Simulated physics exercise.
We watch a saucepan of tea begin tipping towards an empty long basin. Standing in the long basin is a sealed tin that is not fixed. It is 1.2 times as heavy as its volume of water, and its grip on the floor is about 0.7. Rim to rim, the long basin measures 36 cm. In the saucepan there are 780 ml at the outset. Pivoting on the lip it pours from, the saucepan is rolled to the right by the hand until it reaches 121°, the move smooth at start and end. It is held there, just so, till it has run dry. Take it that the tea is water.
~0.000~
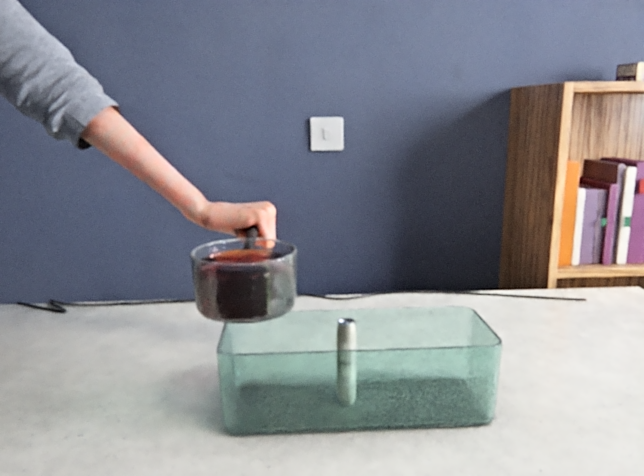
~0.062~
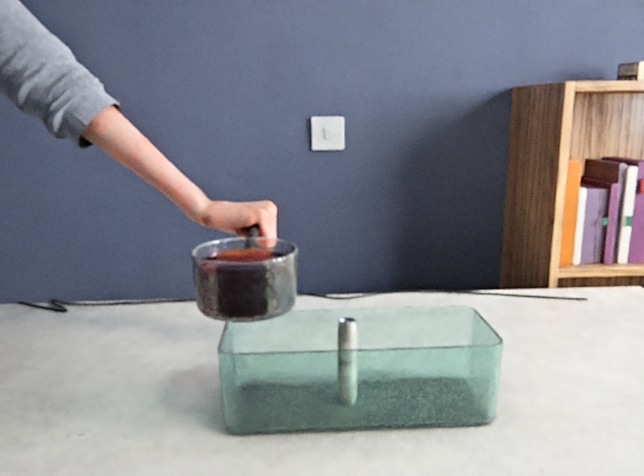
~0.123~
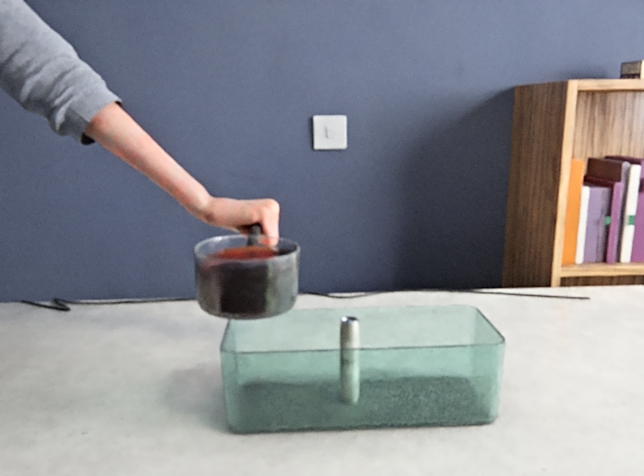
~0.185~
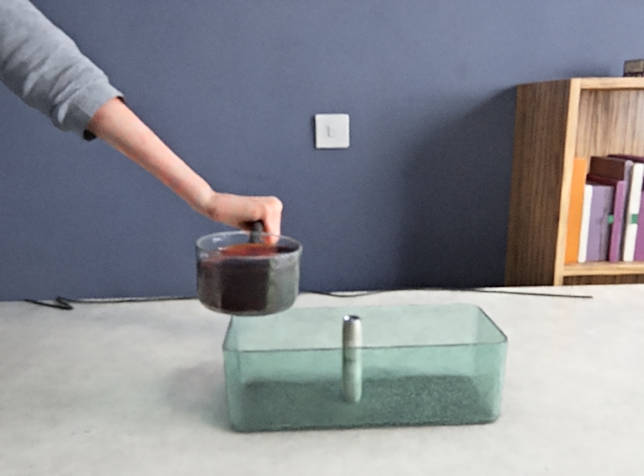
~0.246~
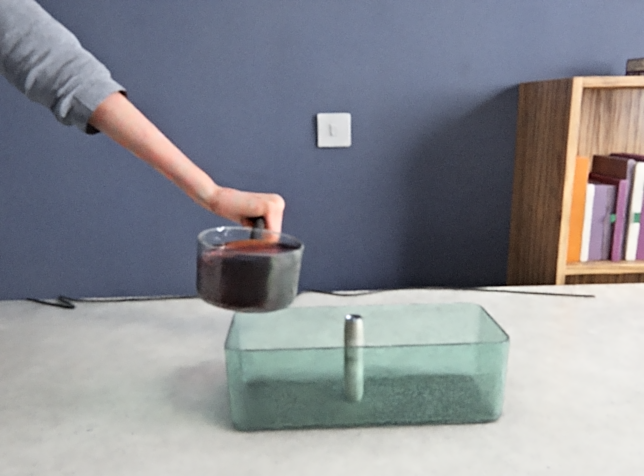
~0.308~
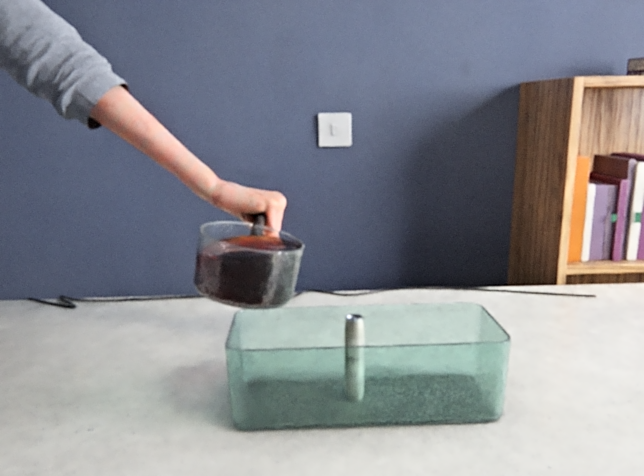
A hand reaching in from the upper left, in a grey sleeve, holds a glass saucepan of dark reddish-brown liquid by its handle and slowly tilts it slightly to the right. Seen from the front, a translucent green basin with a silvery cylinder sits on a pale tabletop below. Behind are a blue-grey wall with a white switch, a dark cable and a wooden bookcase at right, everything drifting very slightly rightward as the camera shifts.
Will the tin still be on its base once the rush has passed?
Yes - it's going to keep its balance.
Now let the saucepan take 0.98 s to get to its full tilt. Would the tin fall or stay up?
Outcome - the tin remains standing.
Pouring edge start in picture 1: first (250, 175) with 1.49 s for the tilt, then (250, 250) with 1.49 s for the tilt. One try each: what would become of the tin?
The tin overturns the first time and overturns the second time.
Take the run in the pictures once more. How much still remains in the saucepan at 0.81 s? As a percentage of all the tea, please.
About 54 per cent.
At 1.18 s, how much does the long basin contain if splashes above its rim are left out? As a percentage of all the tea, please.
Close to 82 in a hundred.
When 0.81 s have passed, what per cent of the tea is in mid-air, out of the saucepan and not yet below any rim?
Roughly 30 percent.
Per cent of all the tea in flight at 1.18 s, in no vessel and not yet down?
Close to 12 %.
Then, 0.81 s in, the tilt is 69° and 55 per cent is still to pour; the tin stands where it began.
Then, 1.18 s in, the tilt is 109° and 6 per cent is still to pour; the tin stands where it began.
Then, 1.57 s in, the tilt is 121° and 0 per cent is still to pour; the tin stands where it began.
Then, 1.99 s in, the tilt is 121° and 0 per cent is still to pour; the tin stands where it began.
Finally, the tin stands where it began.
